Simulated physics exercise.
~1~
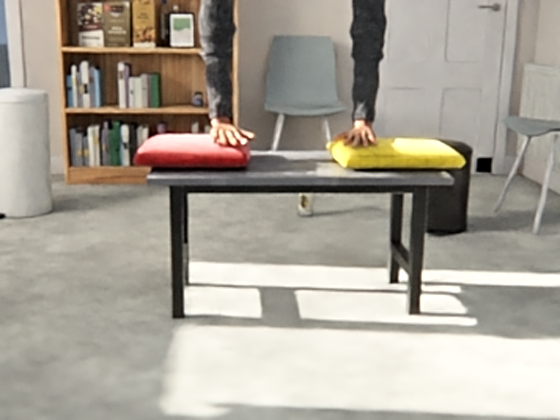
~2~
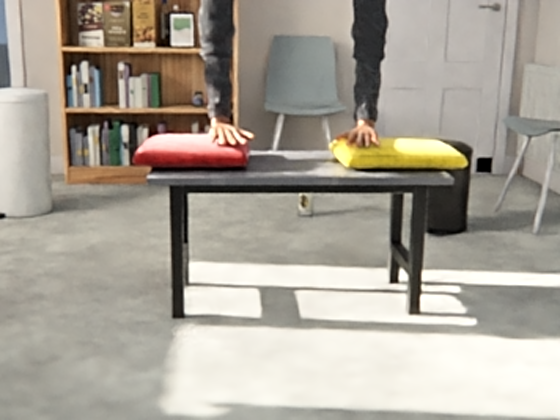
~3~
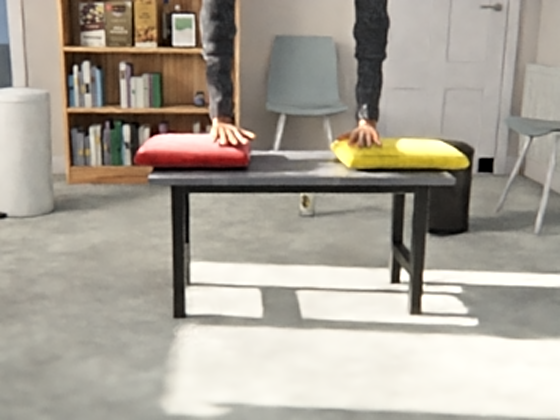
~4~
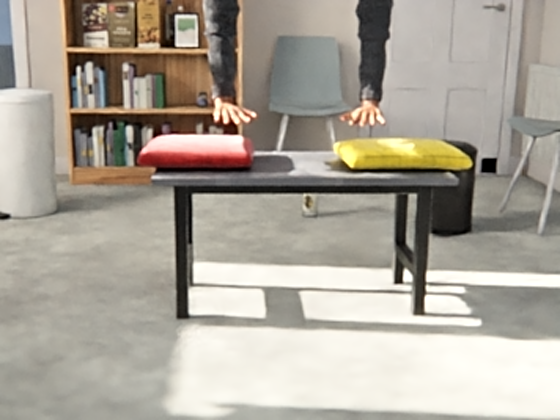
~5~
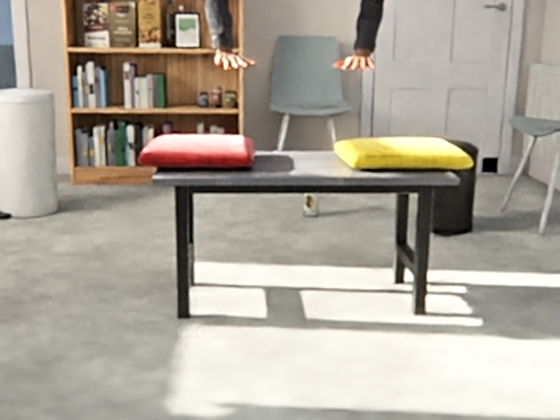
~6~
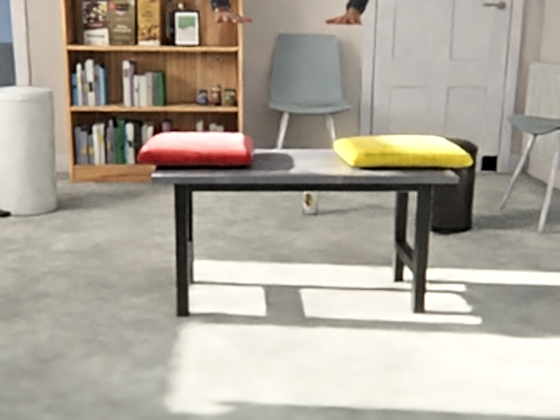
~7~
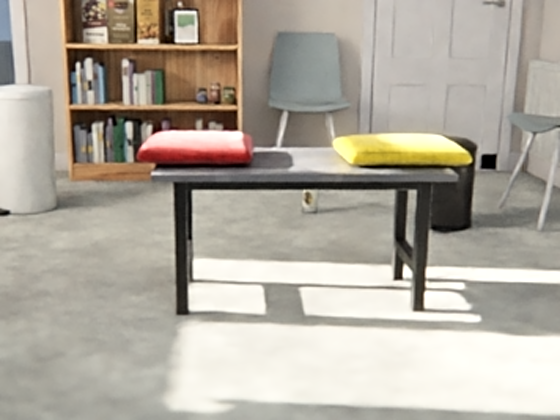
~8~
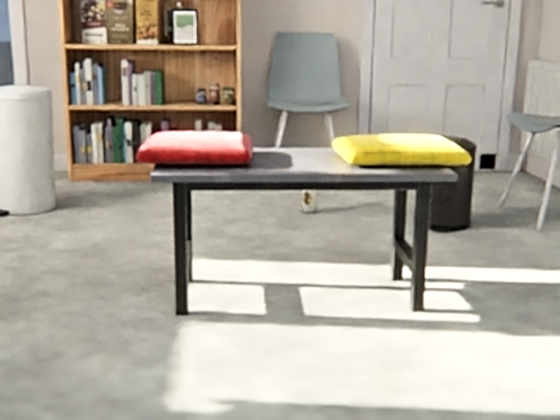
In a bright room with a bookshelf, pale chairs and a white door, a dark bench stands on a grey floor streaked with sunlight. A red cushion lies at its left end and a yellow pillow at its right, with a gap between them. Two hands reach down from above, one resting on each, and stay there briefly. Then both hands let go and lift away, rising until they pass out of view. Neither soft thing tips or slides, and at the end both still lie on top of the bench.
